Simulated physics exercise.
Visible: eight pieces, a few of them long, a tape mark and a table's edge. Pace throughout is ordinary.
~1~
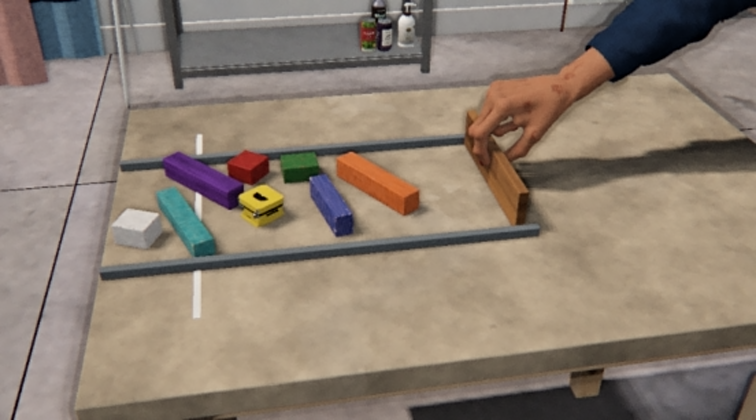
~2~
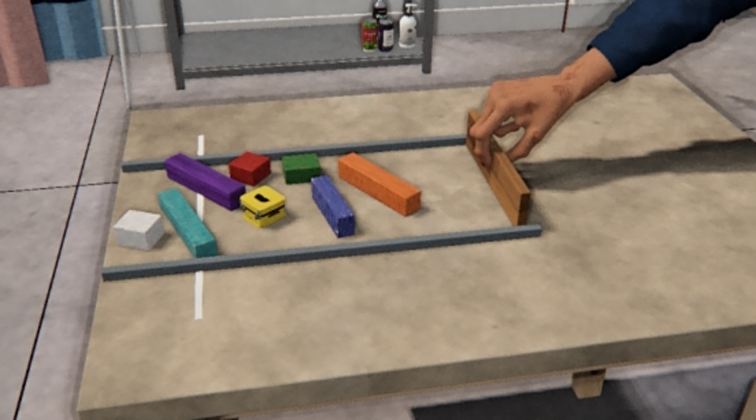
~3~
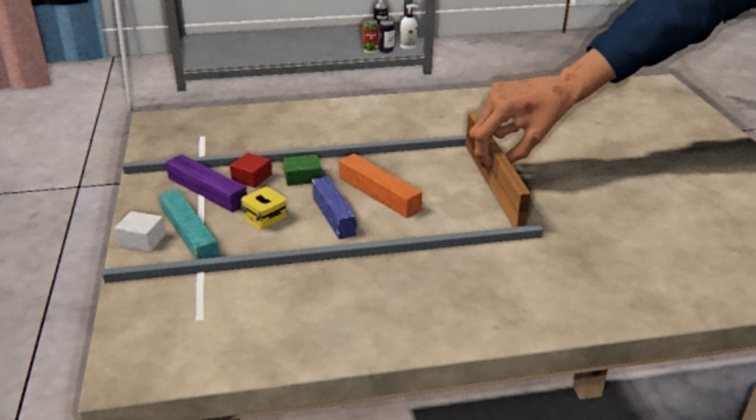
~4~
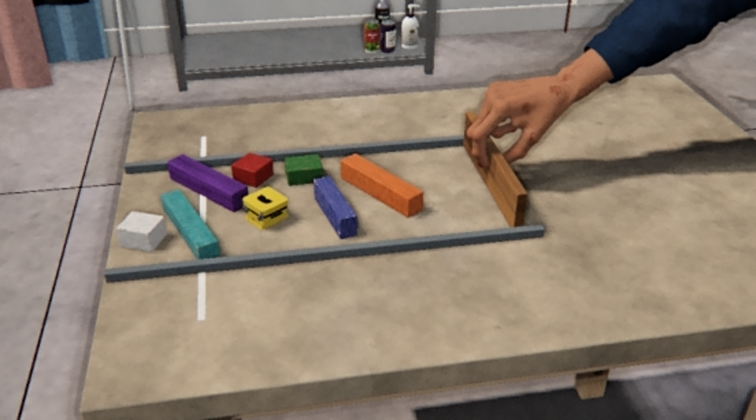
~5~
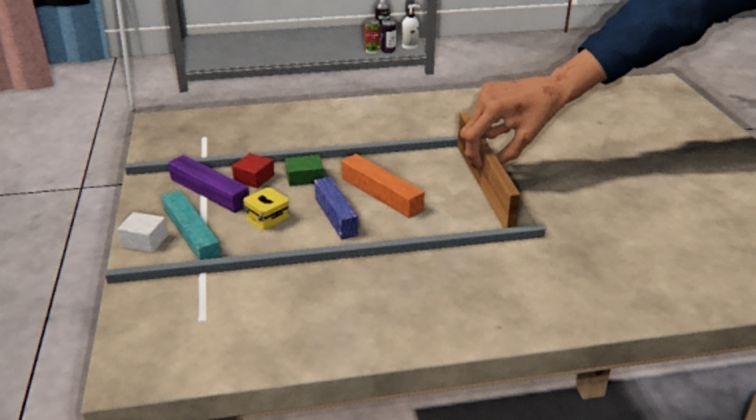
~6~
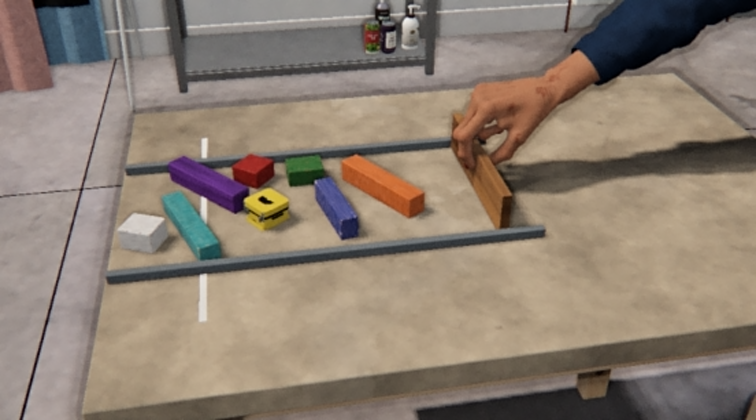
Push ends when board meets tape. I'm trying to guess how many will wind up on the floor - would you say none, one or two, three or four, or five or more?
I would say one or two.
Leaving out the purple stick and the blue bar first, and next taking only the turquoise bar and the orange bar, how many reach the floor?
1, then 0.
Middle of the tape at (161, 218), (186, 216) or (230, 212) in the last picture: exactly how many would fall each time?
Result per try: 5; 4; 0.
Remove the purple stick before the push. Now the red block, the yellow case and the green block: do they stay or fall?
Note: Red block is on by the end; yellow case is on by the end; green block is on by the end.
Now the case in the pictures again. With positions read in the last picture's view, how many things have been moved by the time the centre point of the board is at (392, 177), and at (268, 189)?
The count is 1 at the first point and 7 at the second.
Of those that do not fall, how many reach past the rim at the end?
Expected count: 3.
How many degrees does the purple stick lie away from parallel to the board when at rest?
The angle comes out near 45 degrees.
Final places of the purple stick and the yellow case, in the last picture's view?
You'll see the purple stick at (119, 195), with the yellow case at (144, 224).
Early on, none off yet; white block at rest near (143, 233); turquoise bar at rest near (190, 226); purple stick at rest near (209, 184).
A while later, none off yet; white block at rest near (143, 233); turquoise bar at rest near (190, 226); purple stick moving near (201, 186).
Finally, the number that fall off is one or two; lost, white block.
